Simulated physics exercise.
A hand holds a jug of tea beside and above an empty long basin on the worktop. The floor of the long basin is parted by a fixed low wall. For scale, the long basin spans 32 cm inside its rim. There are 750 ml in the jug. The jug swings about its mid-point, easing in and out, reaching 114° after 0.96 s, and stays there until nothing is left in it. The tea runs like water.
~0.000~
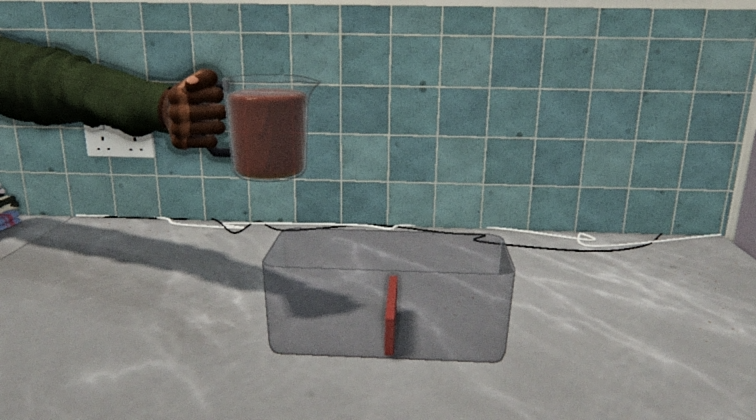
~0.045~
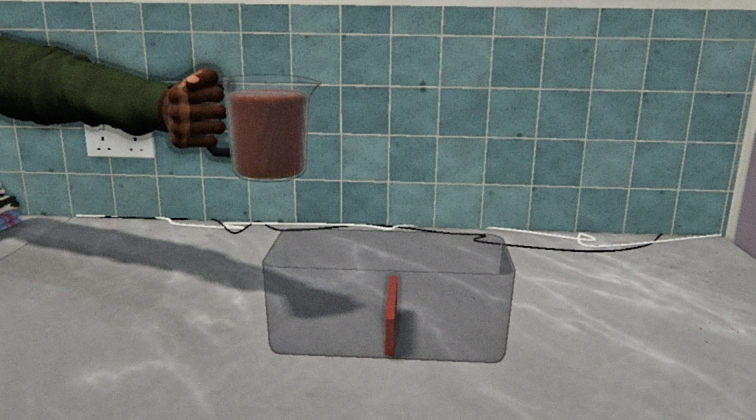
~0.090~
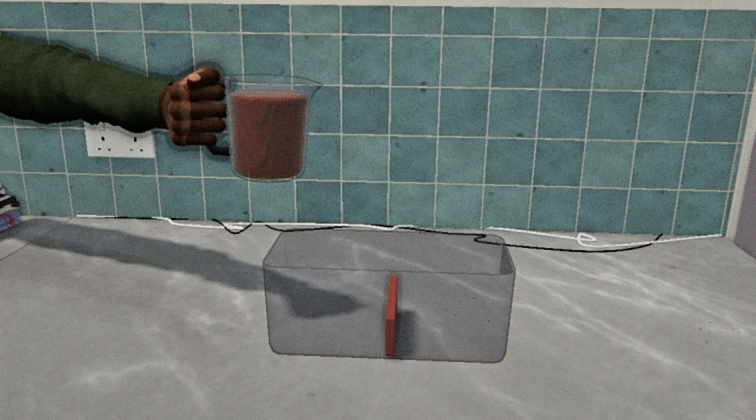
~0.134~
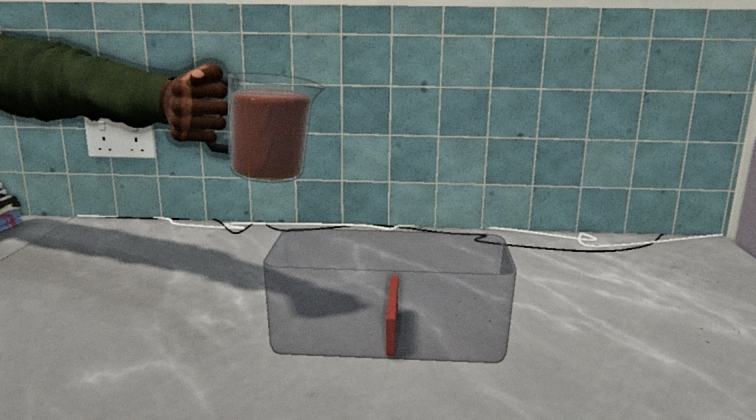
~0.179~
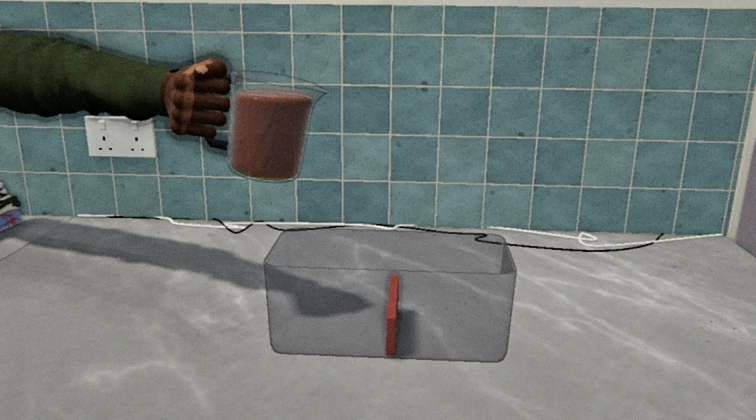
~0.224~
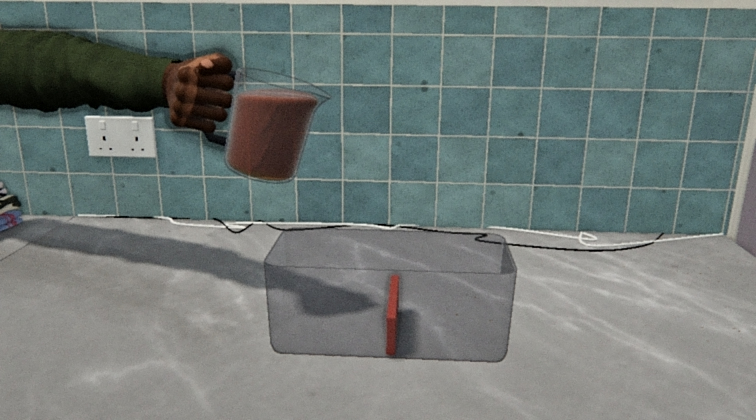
A hand in a green sleeve held a clear jug of brown tea above a long, empty basin on the worktop, then slowly tilted it a little to the right.
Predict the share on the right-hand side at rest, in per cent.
Roughly 17 per cent is past the wall.
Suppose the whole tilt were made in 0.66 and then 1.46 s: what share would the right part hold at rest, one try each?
First 10, then 30 per cent.
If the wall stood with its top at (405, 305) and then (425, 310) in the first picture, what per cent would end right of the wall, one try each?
First 5, then 10 per cent.
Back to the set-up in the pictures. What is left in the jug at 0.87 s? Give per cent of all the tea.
Near 16 in a hundred.
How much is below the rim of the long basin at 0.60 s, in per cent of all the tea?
Near 6 in a hundred.
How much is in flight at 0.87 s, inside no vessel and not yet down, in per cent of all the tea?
About 20 per cent.
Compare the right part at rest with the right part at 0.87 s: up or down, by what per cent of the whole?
The share moves up, by some 1 per cent.
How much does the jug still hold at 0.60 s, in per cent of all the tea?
About 72 per cent.
After 0.60 s the tilt is 78° and 73 per cent is still to pour, 4 is left of the wall and 2 right of it.
After 0.87 s the tilt is 111° and 16 per cent is still to pour, 48 is left of the wall and 16 right of it.
After 1.15 s the tilt is 114° and 0 per cent is still to pour, 74 is left of the wall and 17 right of it.
After 1.46 s the tilt is 114° and 0 per cent is still to pour, 76 is left of the wall and 17 right of it.
In the end 76 per cent lies left of the wall, 17 right of it and 7 outside.
